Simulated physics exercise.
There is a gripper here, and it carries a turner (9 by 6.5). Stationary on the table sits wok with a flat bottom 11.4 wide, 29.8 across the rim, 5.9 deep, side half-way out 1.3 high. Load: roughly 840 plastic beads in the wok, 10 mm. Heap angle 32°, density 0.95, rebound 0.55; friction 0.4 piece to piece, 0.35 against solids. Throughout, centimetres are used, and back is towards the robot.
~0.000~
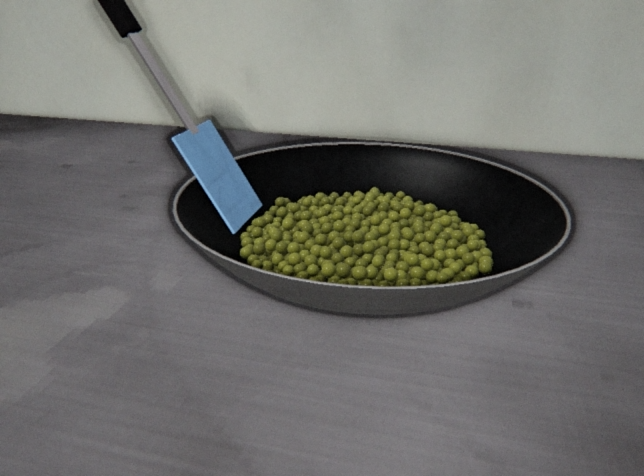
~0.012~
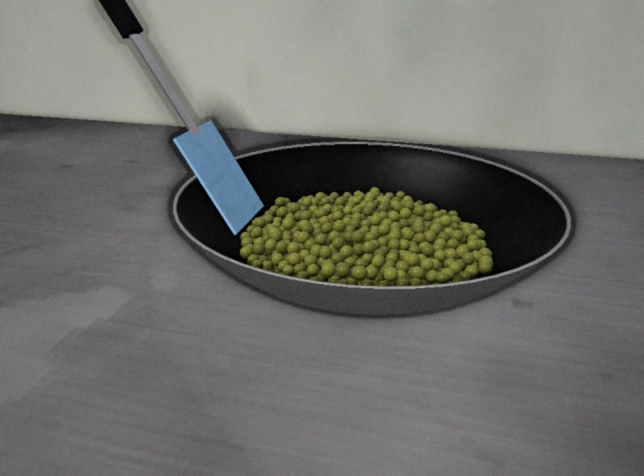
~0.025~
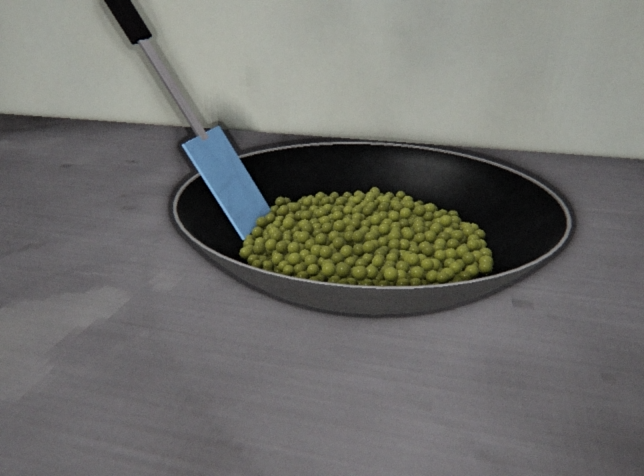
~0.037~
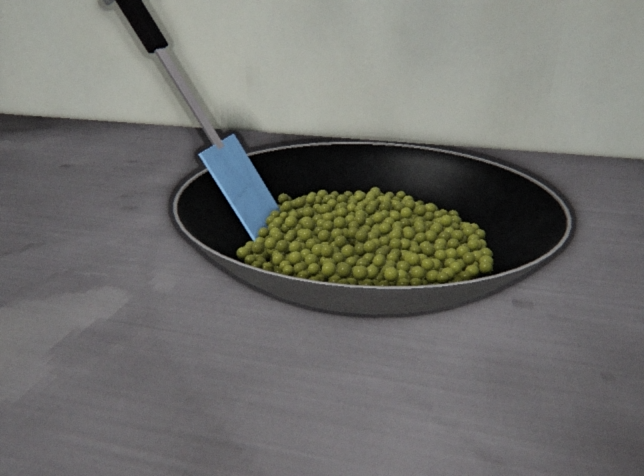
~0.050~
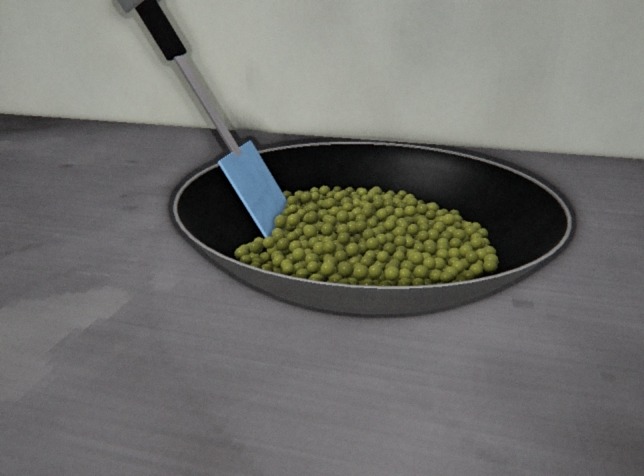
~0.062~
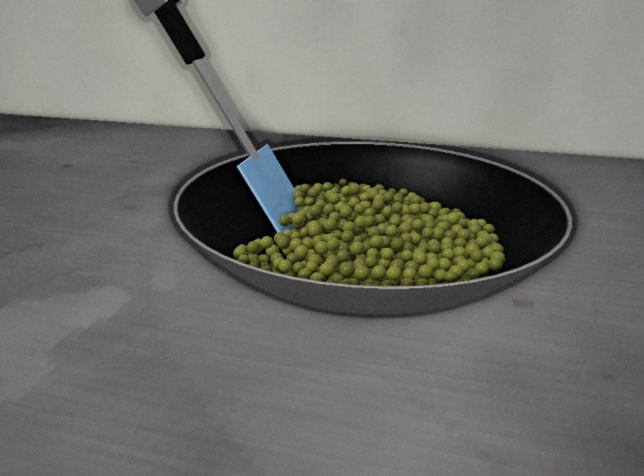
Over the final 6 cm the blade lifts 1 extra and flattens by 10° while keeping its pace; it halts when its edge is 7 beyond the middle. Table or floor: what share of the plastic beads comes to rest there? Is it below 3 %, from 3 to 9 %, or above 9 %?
From 3 to 9 %.
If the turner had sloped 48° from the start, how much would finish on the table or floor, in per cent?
Near 5 %.
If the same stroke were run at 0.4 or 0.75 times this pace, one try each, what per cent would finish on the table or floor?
I'd say near 0 and then near 0 per cent.
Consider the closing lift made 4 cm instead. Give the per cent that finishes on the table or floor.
It comes to near 10 percent.
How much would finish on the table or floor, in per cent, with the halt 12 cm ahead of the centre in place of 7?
Changed stop: Approx. 30 %.
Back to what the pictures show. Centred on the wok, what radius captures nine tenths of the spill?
Seen from above, roughly 40 cm.
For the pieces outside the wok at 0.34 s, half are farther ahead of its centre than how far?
18 cm.
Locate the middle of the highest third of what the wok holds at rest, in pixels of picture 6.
Pixel estimate: About (483, 229).
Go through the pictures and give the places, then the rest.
The first picture shows turner top edge at (192, 129), sloping 59°; upper third of the load around (360, 229), from x 245 to 485, top at y 195; 842 in the wok.
The second picture shows turner top edge at (193, 130), sloping 59°; upper third of the load around (360, 229), from x 245 to 485, top at y 195.
The third picture shows turner top edge at (202, 135), sloping 59°; upper third of the load around (360, 228), from x 245 to 485, top at y 195.
The fourth picture shows turner top edge at (217, 143), sloping 59°; upper third of the load around (359, 226), from x 245 to 485, top at y 190.
The fifth picture shows turner top edge at (235, 150), sloping 59°; upper third of the load around (362, 223), from x 240 to 490, top at y 190.
The sixth picture shows turner top edge at (253, 155), sloping 59°; upper third of the load around (362, 222), from x 240 to 500, top at y 185; 842 in the wok.
By 0.09 s, sloping 59°, highest piece 8 above the table; 842 in the wok.
By 0.12 s, sloping 56°, highest piece 9 above the table; 842 in the wok.
By 0.34 s, sloping 49°, highest piece 7 above the table; 803 in the wok, 22 on the table or floor, 17 on the blade or in flight.
By 1.39 s, sloping 49°, highest piece 6 above the table; 802 in the wok, 40 on the table or floor.
Final count, 802 in the wok, 40 on the table or floor. That is 5 % on the table or floor.
